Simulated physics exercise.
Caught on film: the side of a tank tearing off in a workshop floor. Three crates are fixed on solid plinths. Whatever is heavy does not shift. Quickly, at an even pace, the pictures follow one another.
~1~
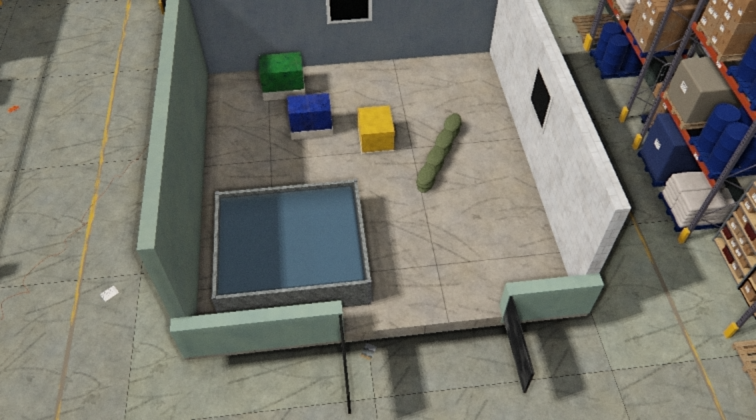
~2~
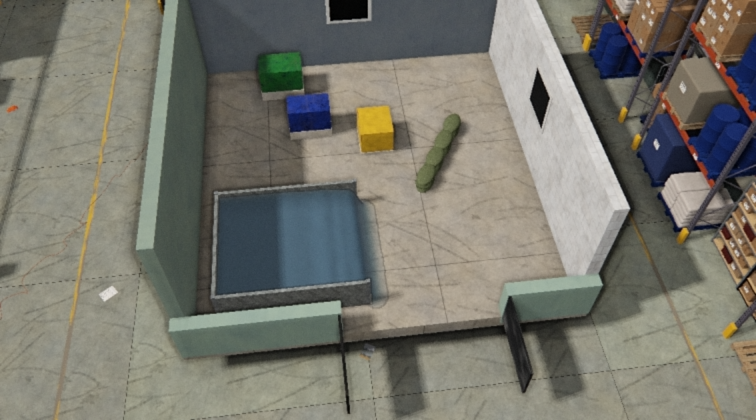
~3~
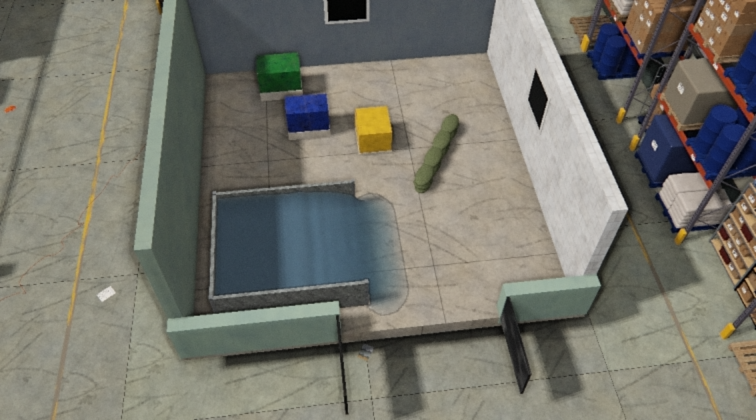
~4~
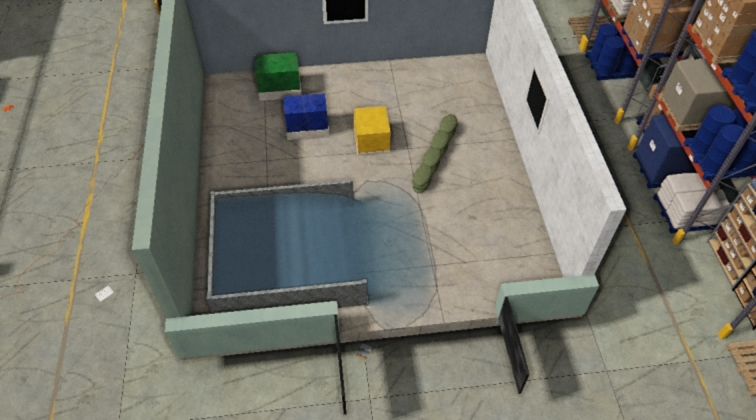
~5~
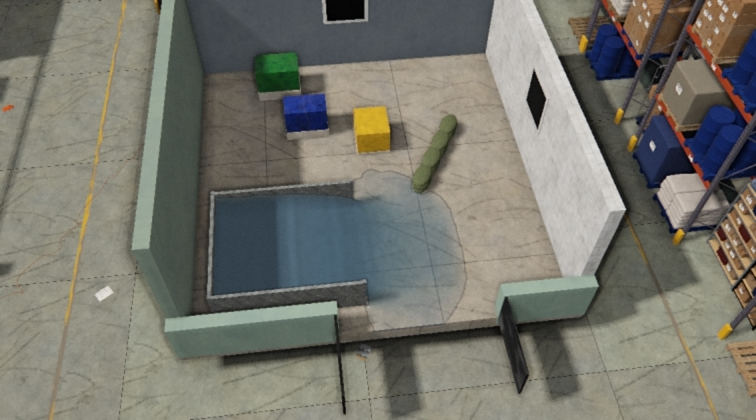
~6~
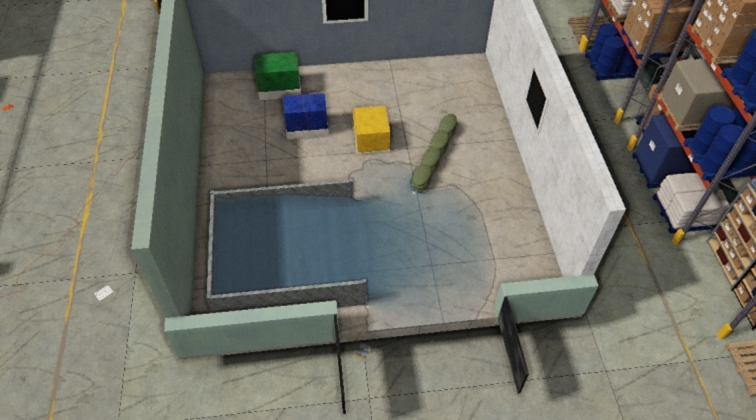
Water poured out of the low square tank after its right side gave way, spreading rightward across the workshop floor in a widening sheet that reached the near end of the green sandbag row.
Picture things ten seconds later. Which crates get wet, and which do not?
The yellow crate will meet the water, the blue crate will avoid the water, the green crate will avoid the water.
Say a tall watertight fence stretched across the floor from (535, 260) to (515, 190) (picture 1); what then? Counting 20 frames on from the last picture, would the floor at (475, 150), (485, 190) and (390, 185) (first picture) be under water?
As listed: Covered, wet, flooded.
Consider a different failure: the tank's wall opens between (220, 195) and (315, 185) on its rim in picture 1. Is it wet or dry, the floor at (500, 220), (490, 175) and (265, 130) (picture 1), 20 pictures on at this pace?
Taking the points one after the other, they come out not soaked, not soaked and inundated.
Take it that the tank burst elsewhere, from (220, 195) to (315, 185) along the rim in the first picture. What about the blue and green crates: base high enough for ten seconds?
Then: The blue one is soaked; the green one is soaked.
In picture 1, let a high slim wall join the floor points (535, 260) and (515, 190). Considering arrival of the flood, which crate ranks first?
The yellow one.
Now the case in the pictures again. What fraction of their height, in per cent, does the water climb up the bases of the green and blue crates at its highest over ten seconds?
Taking them in the order asked, 80 percent and 70 percent.
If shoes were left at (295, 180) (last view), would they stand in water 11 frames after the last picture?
Lab note: Spot reads unsubmerged.
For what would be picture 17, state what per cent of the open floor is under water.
About 40 per cent.
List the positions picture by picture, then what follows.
In the first picture, still water in the open tank at (290, 238).
In the second picture, water pours out at (360, 244) and has run to (359, 202).
In the third picture, the front is at a hidden place, out from the gap at (358, 246).
In the fourth picture, water pours out at (357, 247) and has run to (390, 187).
In the fifth picture, water pours out at (356, 247) and has run to a hidden place.
In the sixth picture, water pours out at (356, 247) and has run to (476, 212).
A moment on, water covers 30 % of the floor; the yellow crate water round its plinth, the blue crate not reached, the green crate not reached.
Next, water covers 40 % of the floor; the yellow crate water round its plinth, the blue crate not reached, the green crate not reached.
Then, water covers 55 % of the floor; the yellow crate water round its plinth, the blue crate not reached, the green crate not reached.
Later, water covers 65 % of the floor; the yellow crate water round its plinth, the blue crate water round its plinth, the green crate water round its plinth.
In the end, water covers 90 % of the floor; the yellow crate was topped, the blue crate stayed above the water, the green crate stayed above the water.
